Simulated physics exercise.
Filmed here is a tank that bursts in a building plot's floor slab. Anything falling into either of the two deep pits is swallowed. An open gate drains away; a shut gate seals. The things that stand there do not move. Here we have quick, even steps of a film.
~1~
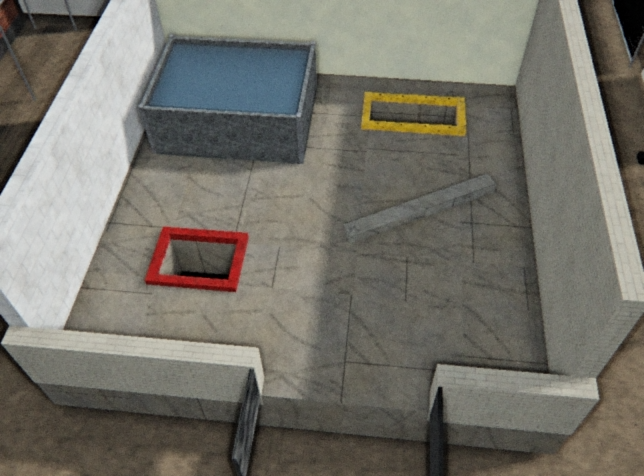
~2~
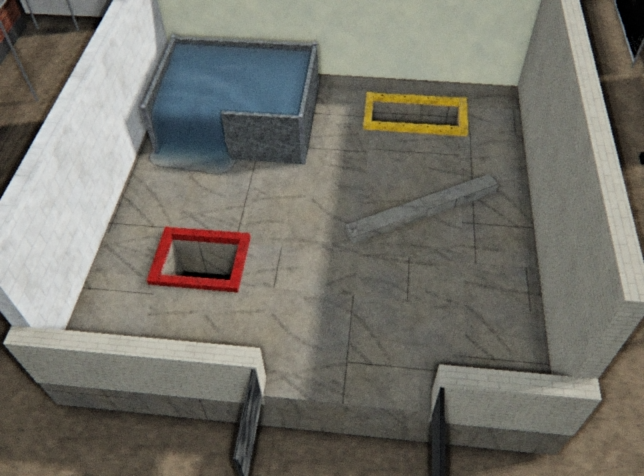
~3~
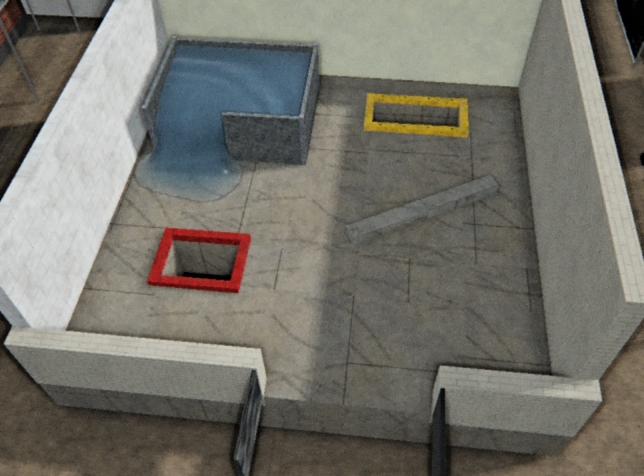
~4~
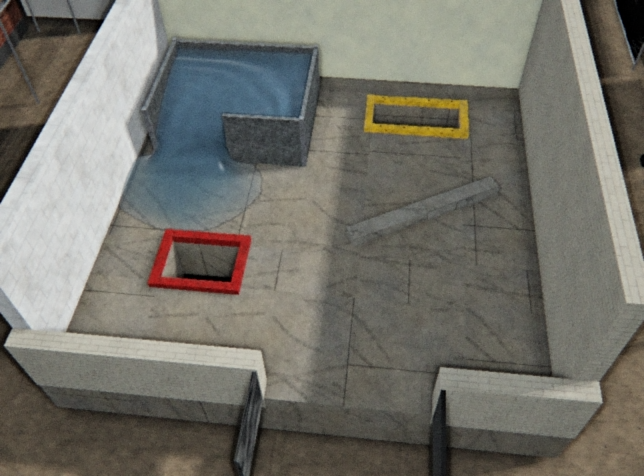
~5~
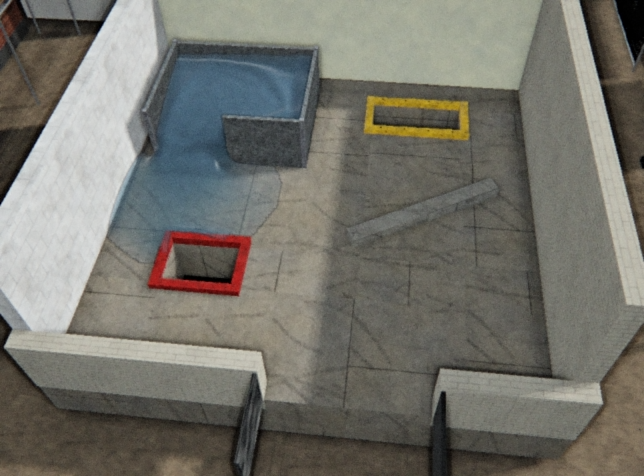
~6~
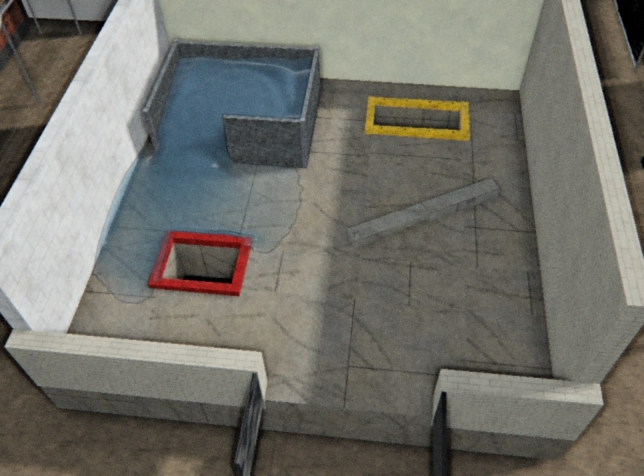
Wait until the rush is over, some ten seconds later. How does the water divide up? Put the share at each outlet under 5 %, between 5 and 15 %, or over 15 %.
In order: Gate: Inside five to fifteen per cent; red pit: Beyond fifteen per cent; yellow pit: Short of five per cent.
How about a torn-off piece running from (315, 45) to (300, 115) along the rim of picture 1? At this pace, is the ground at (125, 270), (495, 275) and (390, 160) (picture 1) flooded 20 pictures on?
As listed: Not flooded, awash, under water.
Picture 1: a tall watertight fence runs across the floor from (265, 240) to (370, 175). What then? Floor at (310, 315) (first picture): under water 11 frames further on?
Submerged.
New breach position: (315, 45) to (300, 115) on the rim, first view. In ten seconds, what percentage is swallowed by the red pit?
Share to the red pit: 0 in a hundred.
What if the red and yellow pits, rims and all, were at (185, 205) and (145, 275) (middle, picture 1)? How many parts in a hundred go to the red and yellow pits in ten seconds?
Estimated shares - red: 40 %; yellow: 20 %.
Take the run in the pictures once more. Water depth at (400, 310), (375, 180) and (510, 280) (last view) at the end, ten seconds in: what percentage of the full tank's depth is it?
The three come to some 10, 6 and 14 per cent respectively.
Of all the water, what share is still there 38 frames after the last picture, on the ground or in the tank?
Near 76 in a hundred.
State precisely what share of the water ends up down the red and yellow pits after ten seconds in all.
Estimates: 22 % and 0 %.
A moment on, water covers 25 % of the floor; the gate 0 %, the red pit 6 %, the yellow pit 0 %.
Next, water covers 40 % of the floor; the gate 0 %, the red pit 11 %, the yellow pit 0 %.
Then, water covers 60 % of the floor; the gate 1 %, the red pit 16 %, the yellow pit 0 %.
Later, water covers 85 % of the floor; the gate 3 %, the red pit 20 %, the yellow pit 0 %.
In the end, water covers 95 % of the floor; the gate 8 %, the red pit 21 %, the yellow pit 0 %.
